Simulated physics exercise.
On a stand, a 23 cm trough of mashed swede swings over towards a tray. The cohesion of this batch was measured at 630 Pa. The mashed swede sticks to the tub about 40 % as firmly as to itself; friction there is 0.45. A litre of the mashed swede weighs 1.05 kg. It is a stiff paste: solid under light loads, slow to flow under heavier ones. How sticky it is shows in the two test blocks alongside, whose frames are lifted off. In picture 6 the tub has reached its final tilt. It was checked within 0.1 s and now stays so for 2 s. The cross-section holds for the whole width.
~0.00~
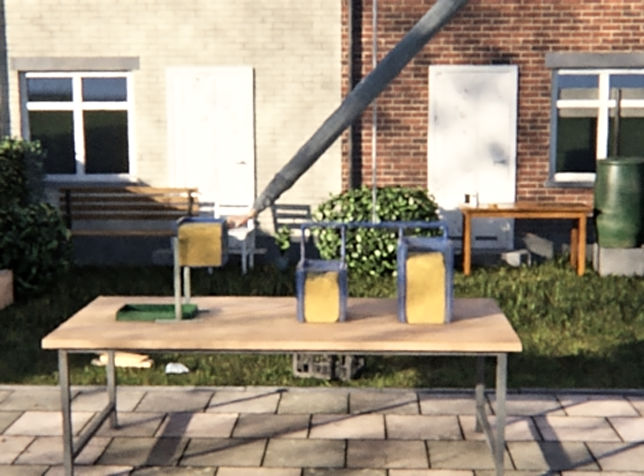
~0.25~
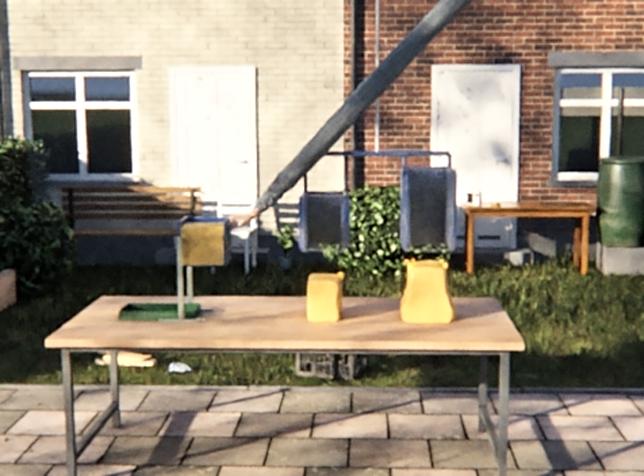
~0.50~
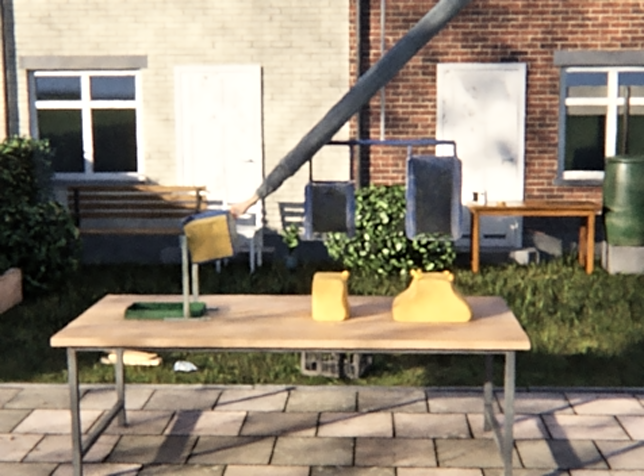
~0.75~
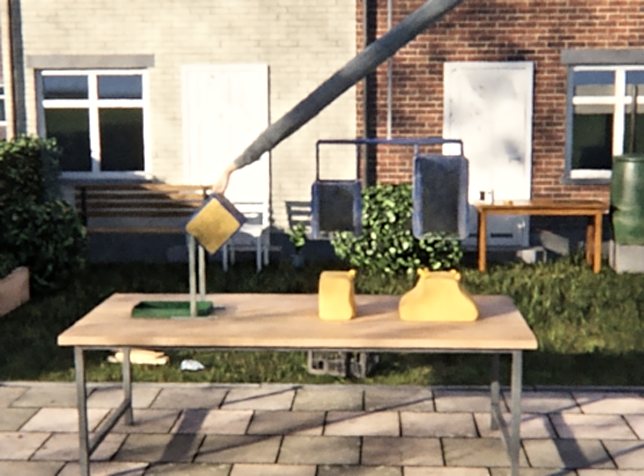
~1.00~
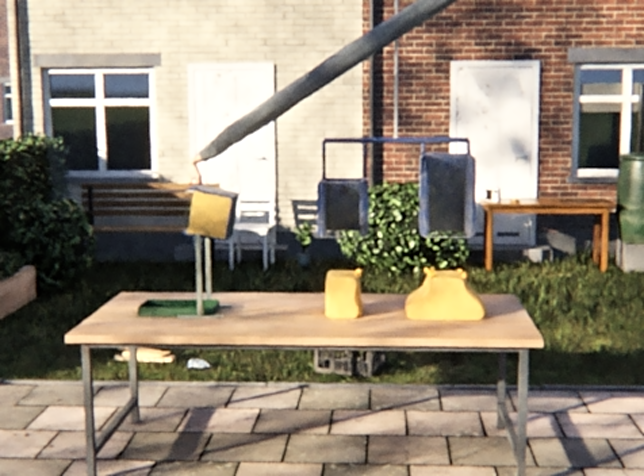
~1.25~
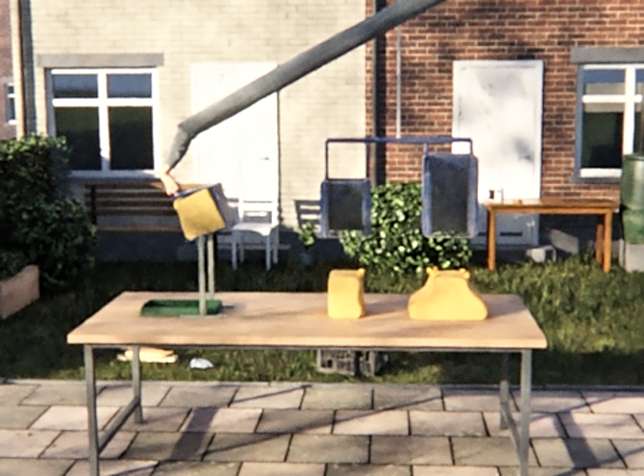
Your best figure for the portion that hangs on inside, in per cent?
It comes to some 0 %.
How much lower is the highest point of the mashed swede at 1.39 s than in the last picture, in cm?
Roughly 5 cm.
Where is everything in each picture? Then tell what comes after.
The first frame shows handle-side rim at (221, 223), tilt 0 degrees; highest point of the mashed swede at (216, 228); test blocks 23 cm, 35 cm high (left to right).
The second frame shows handle-side rim at (224, 222), tilt 0 degrees; highest point of the mashed swede at (218, 227); test blocks 22 cm, 30 cm high (left to right).
The third frame shows handle-side rim at (225, 213), tilt 11 degrees; highest point of the mashed swede at (223, 219); test blocks 22 cm, 23 cm high (left to right).
The fourth frame shows handle-side rim at (211, 194), tilt 45 degrees; highest point of the mashed swede at (214, 200); test blocks 22 cm, 23 cm high (left to right).
The fifth frame shows handle-side rim at (189, 189), tilt 80 degrees; highest point of the mashed swede at (197, 192); test blocks 22 cm, 23 cm high (left to right).
The sixth frame shows handle-side rim at (172, 199), tilt 107 degrees; highest point of the mashed swede at (208, 190); test blocks 22 cm, 23 cm high (left to right).
By 1.39 s, the tub is at 107 degrees and holds 76 %.
By 1.56 s, the tub is at 107 degrees and holds 31 %.
By 1.73 s, the tub is at 107 degrees and holds 0 %.
By 1.90 s, the tub is at 107 degrees and holds 0 %.
By 3.25 s, at the end, the tub is at 107 degrees and holds 0 %.
